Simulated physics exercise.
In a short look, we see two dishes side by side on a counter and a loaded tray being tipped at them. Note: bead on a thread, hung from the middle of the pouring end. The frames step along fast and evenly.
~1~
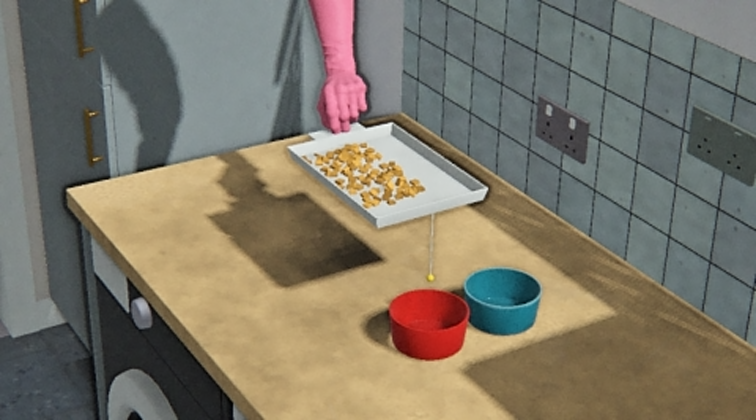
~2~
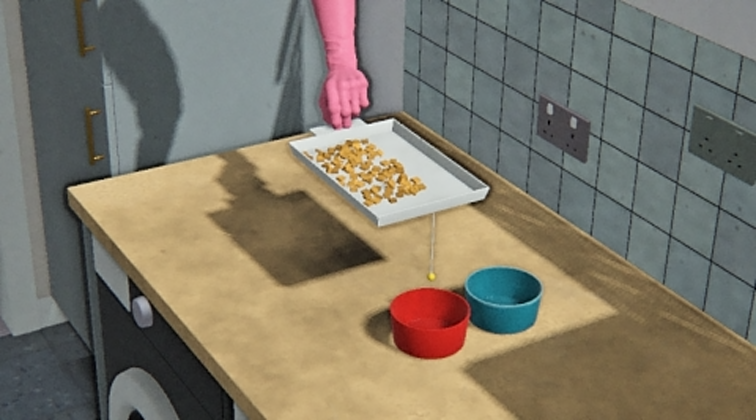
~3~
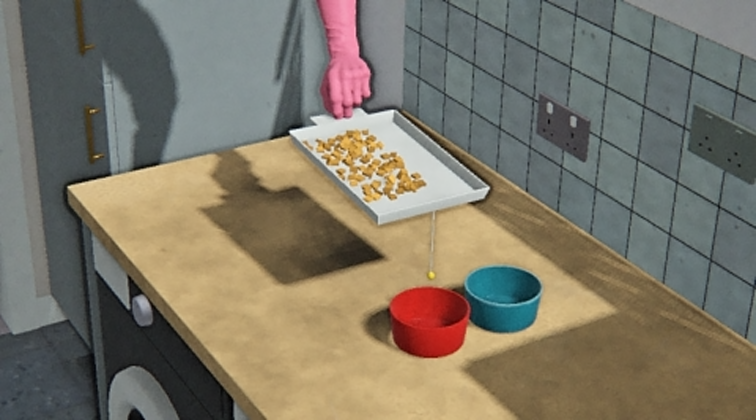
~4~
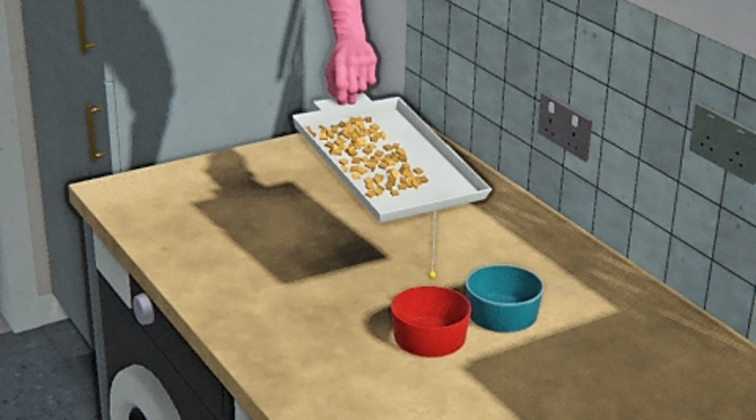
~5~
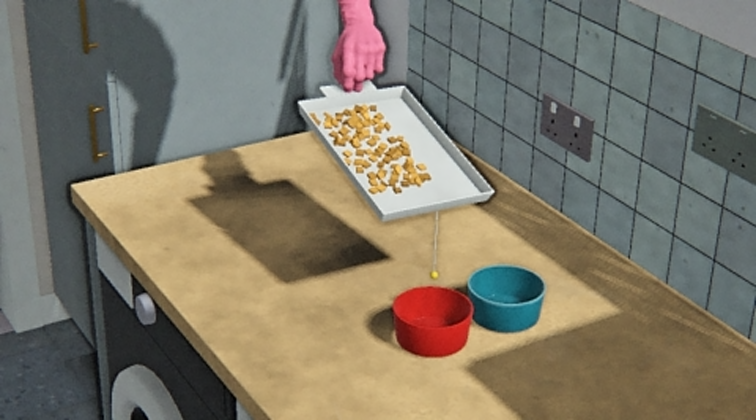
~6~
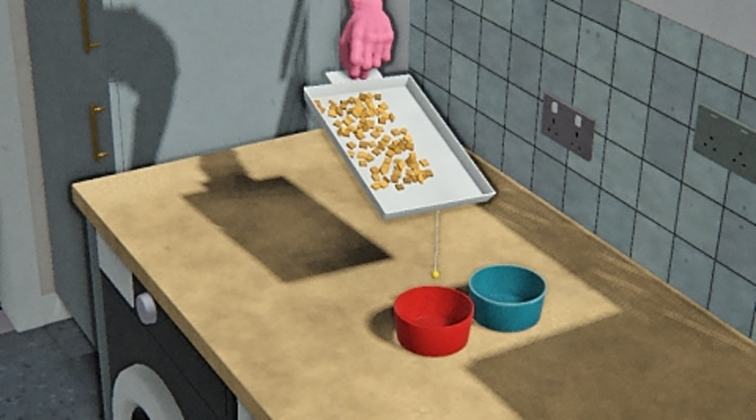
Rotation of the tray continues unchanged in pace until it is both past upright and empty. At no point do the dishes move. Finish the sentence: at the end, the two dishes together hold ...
... more than half of the load.
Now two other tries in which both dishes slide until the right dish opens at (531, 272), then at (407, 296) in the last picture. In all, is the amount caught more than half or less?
Try 1: A majority of it. Try 2: A minority of it.
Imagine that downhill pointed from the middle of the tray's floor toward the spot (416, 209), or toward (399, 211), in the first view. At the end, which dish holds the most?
The first try favours the dish to the left; the second favours the dish to the left.
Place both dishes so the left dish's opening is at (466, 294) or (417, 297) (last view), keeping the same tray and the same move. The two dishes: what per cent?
First try: Roughly 70 per cent; second try: Roughly 70 per cent.
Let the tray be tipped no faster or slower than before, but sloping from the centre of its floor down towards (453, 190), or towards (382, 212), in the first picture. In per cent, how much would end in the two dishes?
Around 40 per cent first, around 20 per cent next.
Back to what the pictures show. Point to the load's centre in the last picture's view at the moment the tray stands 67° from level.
The load is centred around (453, 197).
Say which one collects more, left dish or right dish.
More winds up in the rightward dish.
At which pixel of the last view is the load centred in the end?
I'd mark it at roughly (492, 318).
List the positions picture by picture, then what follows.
The first frame shows corners of the pouring end at (378, 216) and (483, 188), level; middle of the load at (372, 175), cereal squares; left dish at (450, 342); right dish at (525, 317); bead on its thread at (430, 278).
The second frame shows corners of the pouring end at (379, 215) and (485, 187), level; middle of the load at (373, 172).
The third frame shows corners of the pouring end at (380, 213) and (485, 187), tipped barely, lowest at the right corner; middle of the load at (373, 166).
The fourth frame shows corners of the pouring end at (382, 211) and (487, 188), tipped a little, lowest at the right corner; middle of the load at (376, 158).
The fifth frame shows corners of the pouring end at (385, 211) and (490, 190), tipped clearly, lowest at the right corner; middle of the load at (380, 151).
The sixth frame shows corners of the pouring end at (387, 210) and (491, 191), tipped clearly, lowest at the right corner; middle of the load at (383, 144); left dish at (455, 338); right dish at (529, 314).
Soon, tray tipped steeply; nearly all on the tray; a small part in the air.
A while on, tray tipped past a quarter turn; about half on the tray; a small part in the left dish; about a quarter in the right dish; a small part outside both; a stray few in the air.
Towards the end, tray tipped past a quarter turn; about a quarter in the left dish; about half in the right dish; about a quarter outside both.
Finally, tray tipped past a quarter turn; about a quarter in the left dish; about half in the right dish; about a quarter outside both.
